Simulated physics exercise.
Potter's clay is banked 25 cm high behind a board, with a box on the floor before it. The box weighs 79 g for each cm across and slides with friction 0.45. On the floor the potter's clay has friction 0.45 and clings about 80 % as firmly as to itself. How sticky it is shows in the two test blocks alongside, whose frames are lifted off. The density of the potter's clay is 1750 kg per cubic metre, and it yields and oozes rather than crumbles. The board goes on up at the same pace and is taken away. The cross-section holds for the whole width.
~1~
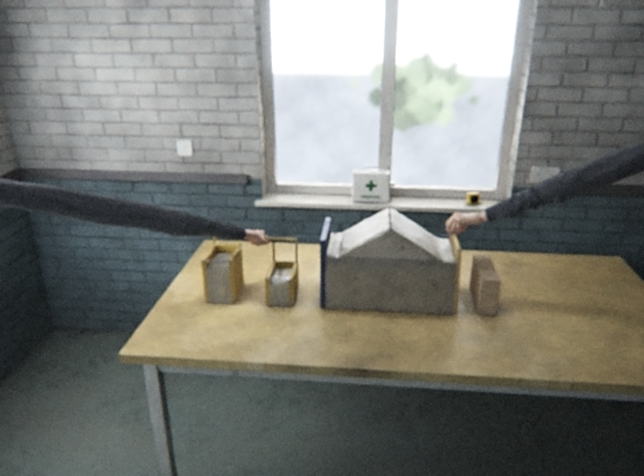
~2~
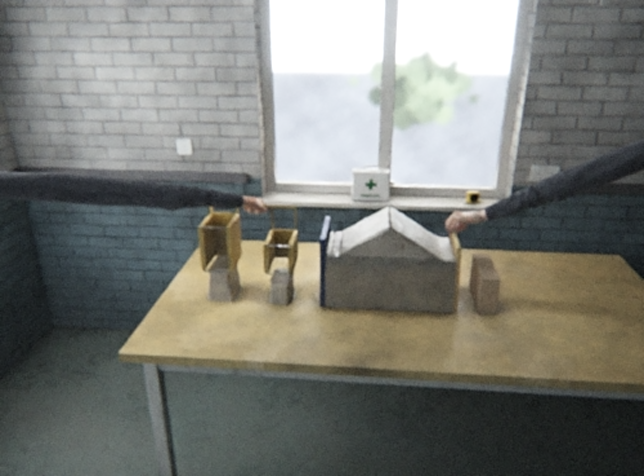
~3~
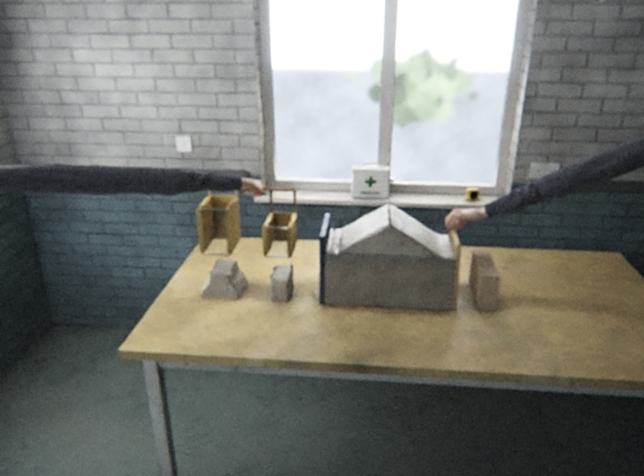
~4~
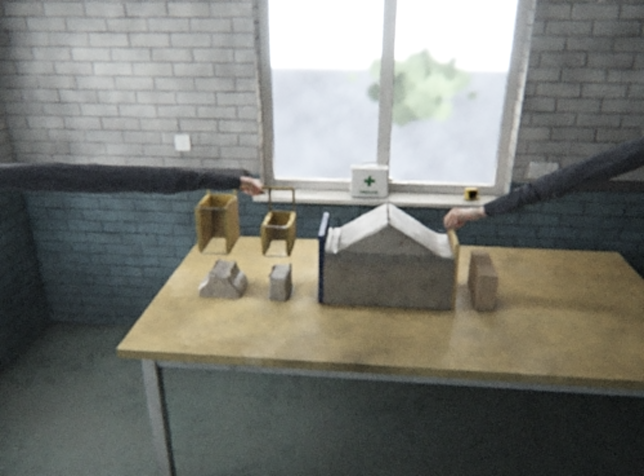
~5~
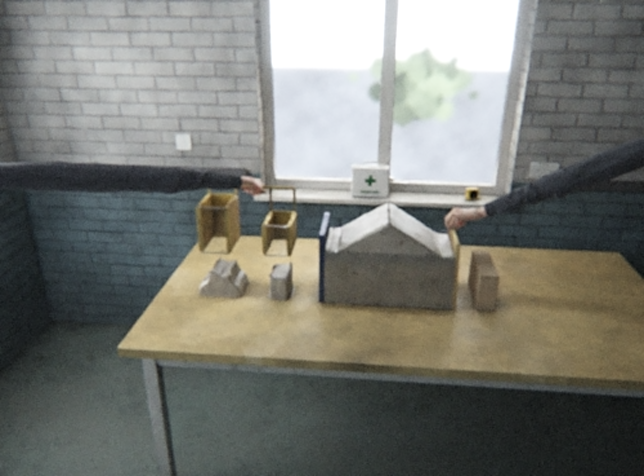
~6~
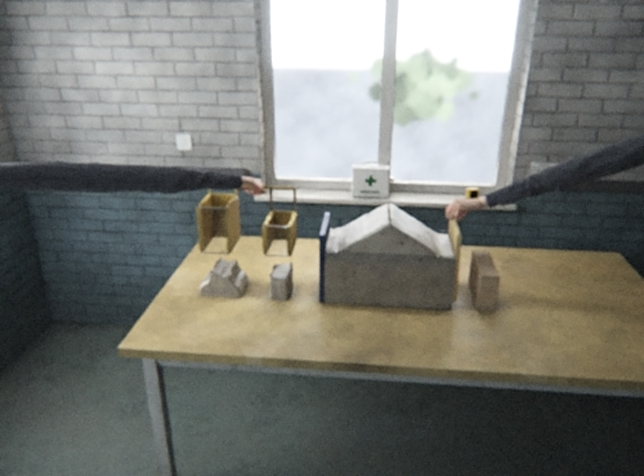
The clip shows a left hand lifting two wooden surrounds off grey blocks on a table, the larger block slumping into a lump, before a right hand slightly raises a board beside a big peaked grey mass.
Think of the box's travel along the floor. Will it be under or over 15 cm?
The result is over 15 cm.
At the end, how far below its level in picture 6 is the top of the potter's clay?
Roughly 10.5 cm.
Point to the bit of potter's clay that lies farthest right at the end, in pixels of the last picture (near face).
Near (531, 306).
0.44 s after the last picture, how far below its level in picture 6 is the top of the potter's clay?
Roughly 7.0 cm.
Then, 0.20 s after the last picture, the box has not moved.
Then, 0.44 s after the last picture, the box has been pushed 2.4 cm.
Then, 0.69 s after the last picture, the box has been pushed 16 cm.
Then, 0.93 s after the last picture, the box has been pushed 22 cm.
Then, 1.10 s after the last picture, at the end, the box has been pushed 22 cm.
